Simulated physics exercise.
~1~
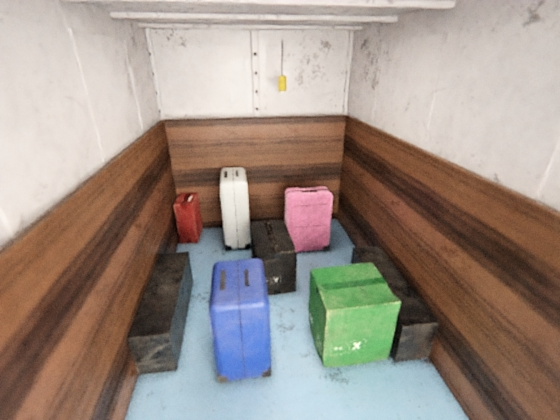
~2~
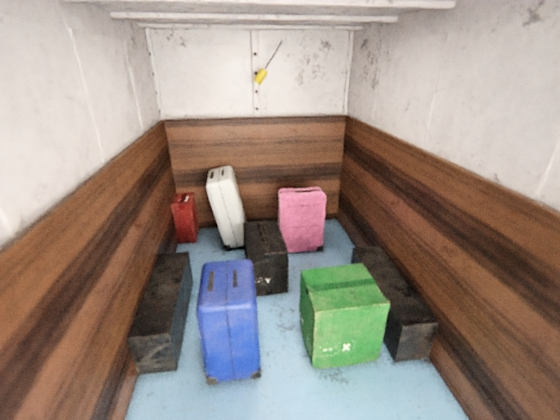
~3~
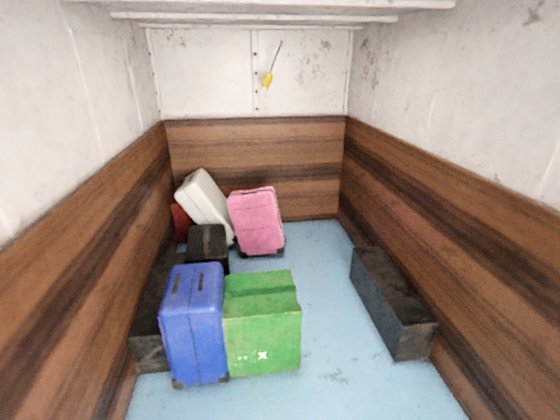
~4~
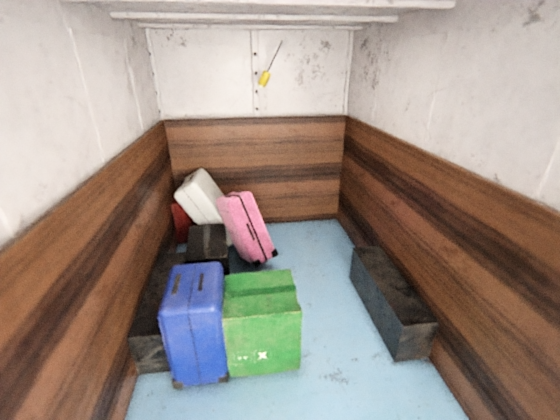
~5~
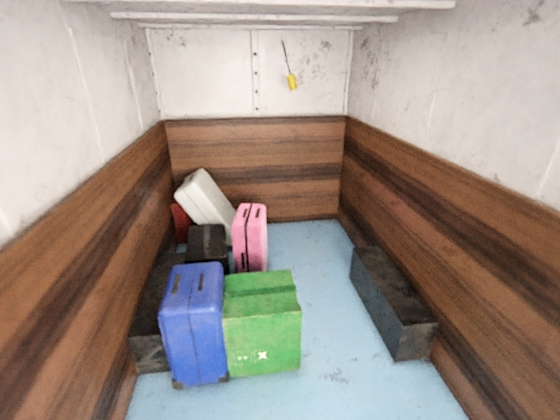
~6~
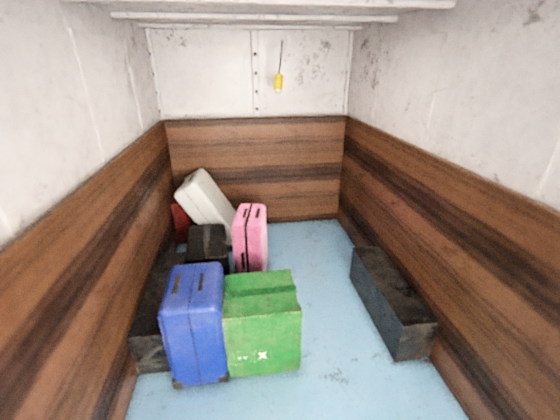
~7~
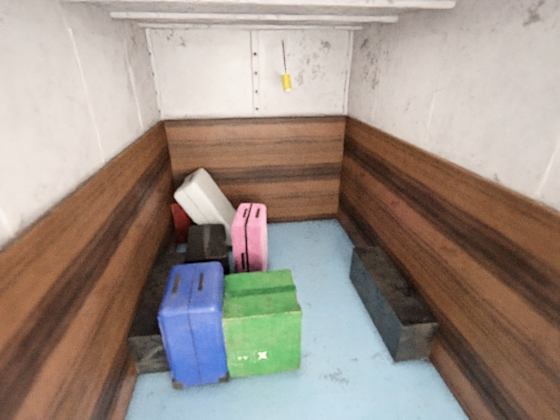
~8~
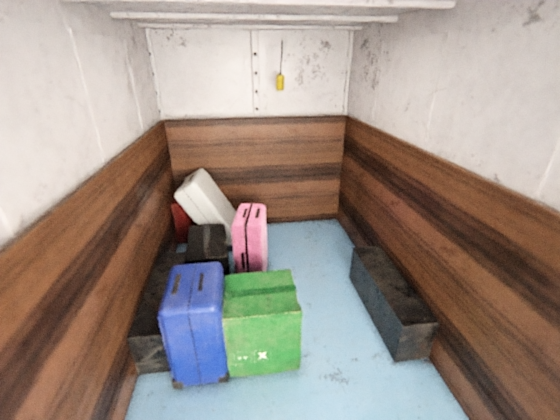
In the video, suitcases and boxes slide left across a van's load bay as a yellow tag swings; the white case tips left, and the pink case tilts before settling upright. The cargo rests bunched on the left, the white case still leaning and the red box in place.
